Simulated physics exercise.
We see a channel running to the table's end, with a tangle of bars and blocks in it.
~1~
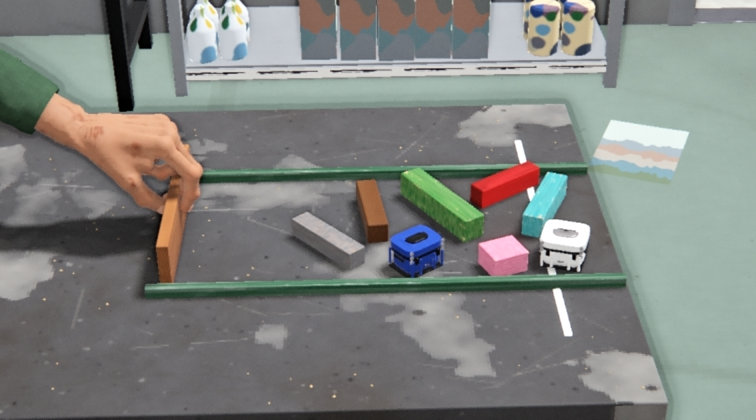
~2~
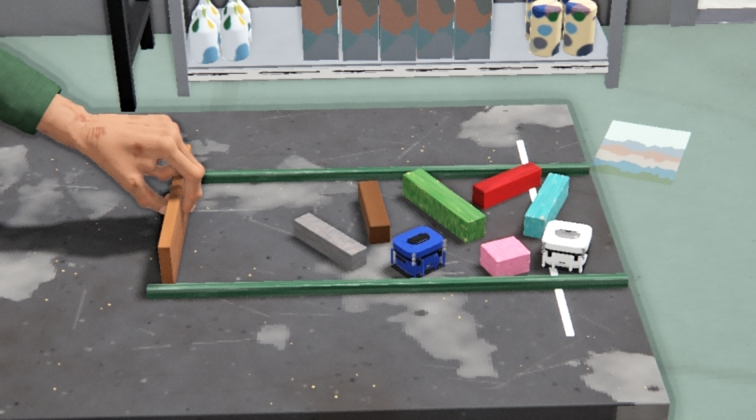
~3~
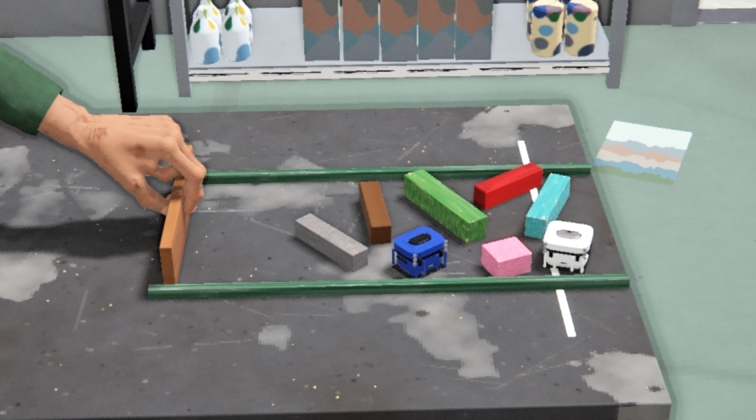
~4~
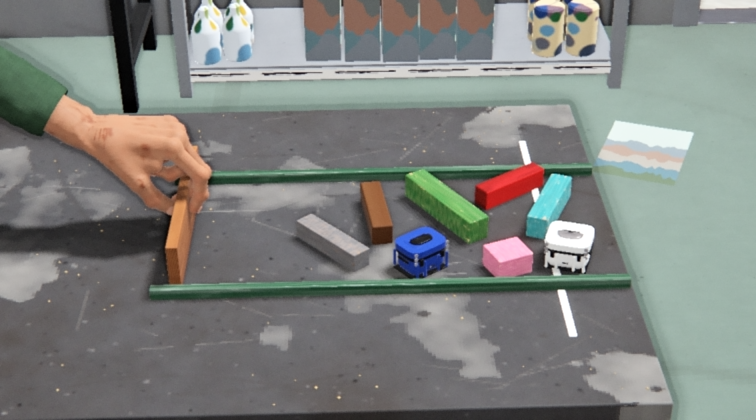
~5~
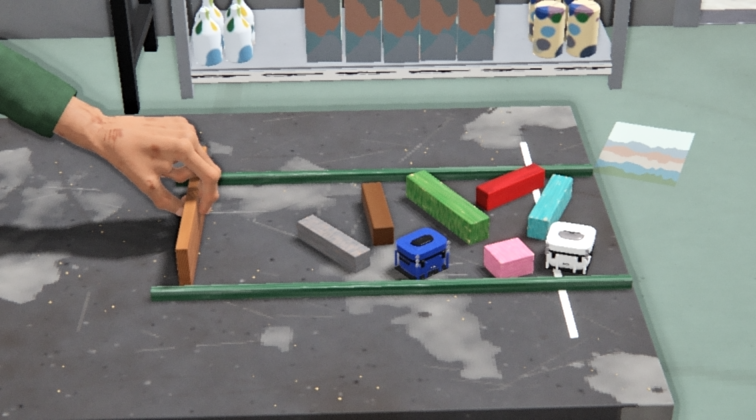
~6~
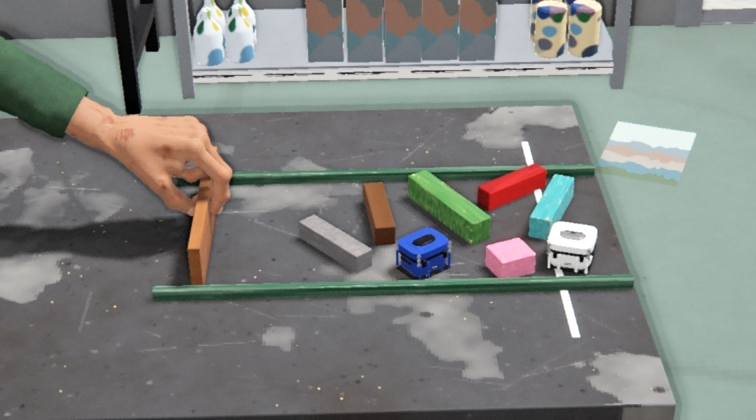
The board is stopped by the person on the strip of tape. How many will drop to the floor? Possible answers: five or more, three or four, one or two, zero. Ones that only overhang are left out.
The count that comes down will most likely be three, maybe four.
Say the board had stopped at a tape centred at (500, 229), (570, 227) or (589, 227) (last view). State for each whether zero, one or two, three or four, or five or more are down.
Trial 1 - one to two; trial 2 - three or four; trial 3 - five or over.
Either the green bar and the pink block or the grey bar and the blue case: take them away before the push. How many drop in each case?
The counts would be 1 and 1.
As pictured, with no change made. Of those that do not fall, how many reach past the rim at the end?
The count is 1.
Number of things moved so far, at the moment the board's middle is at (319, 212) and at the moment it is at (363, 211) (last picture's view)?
Respectively 1 and 2.
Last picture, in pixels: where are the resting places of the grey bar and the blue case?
(563, 241) and (603, 257).
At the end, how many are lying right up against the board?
It's touching 2 at the end.
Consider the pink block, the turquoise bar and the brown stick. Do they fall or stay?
Outcome: Pink block goes down; turquoise bar goes down; brown stick does not drop.
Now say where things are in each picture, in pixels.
The first frame shows white case (565, 246); turquoise bar (545, 205); red stick (505, 185); board (176, 213); tape (540, 226).
The second frame shows turquoise bar (547, 205); brown stick (374, 212).
The third frame shows red stick (508, 185); blue case (419, 253).
The fourth frame shows white case (569, 247); green bar (446, 205).
The fifth frame shows turquoise bar (550, 207); pink block (509, 259).
The sixth frame shows white case (572, 248); turquoise bar (552, 206); red stick (512, 186); board (206, 215); tape (547, 228).
Early on, none off yet; white case at rest near (572, 248); turquoise bar at rest near (552, 206); red stick at rest near (512, 186).
A while later, none off yet; white case travelled about its own width near (628, 245); turquoise bar travelled a little near (587, 210); red stick travelled about its own width near (574, 183).
Finally, the number that fall off is three or four; lost, pink block, red stick, turquoise bar and white case.
